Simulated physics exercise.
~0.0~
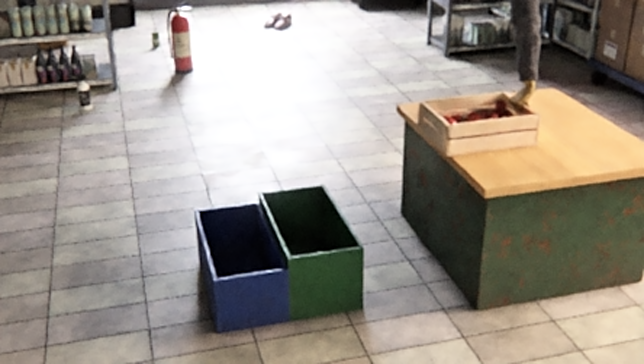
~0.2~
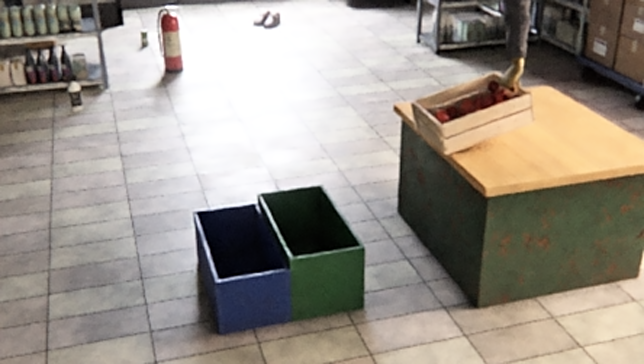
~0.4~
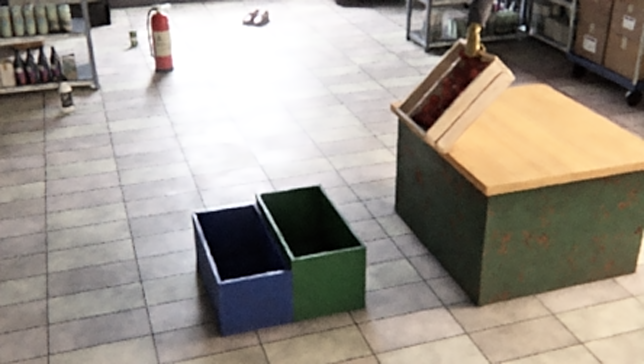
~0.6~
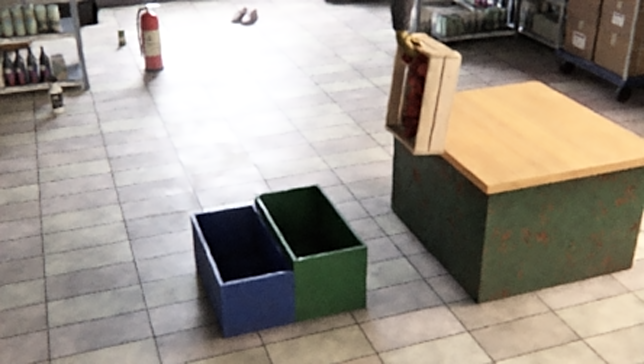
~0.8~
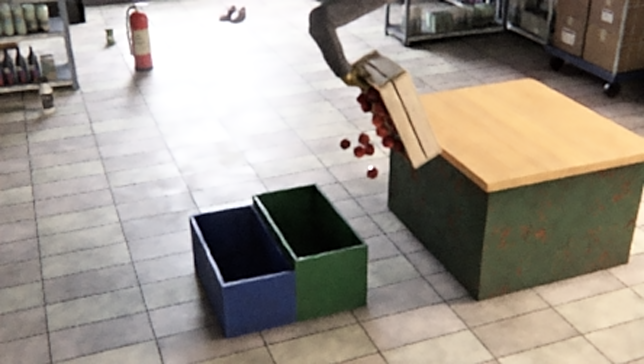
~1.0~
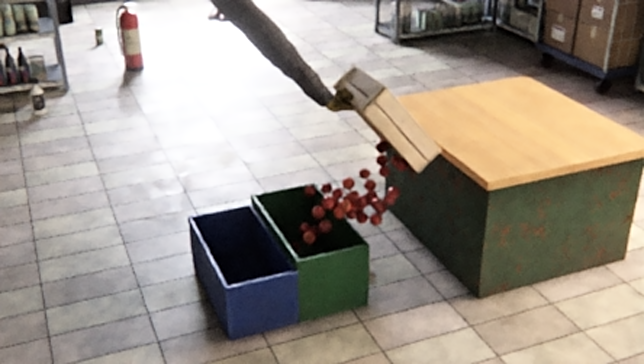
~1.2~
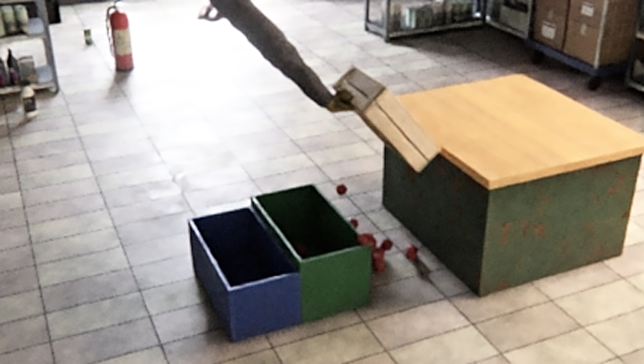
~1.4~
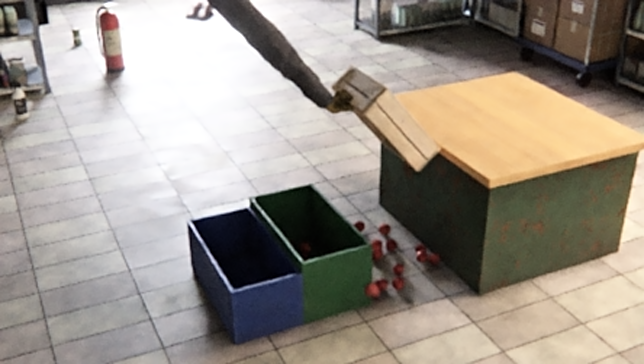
In a storeroom with a tiled floor, a gloved hand tilted a wooden box of tomatoes off the edge of a bench until they tumbled out, some landing in the green tote but more scattering on the floor beside it, while the blue bin got none.
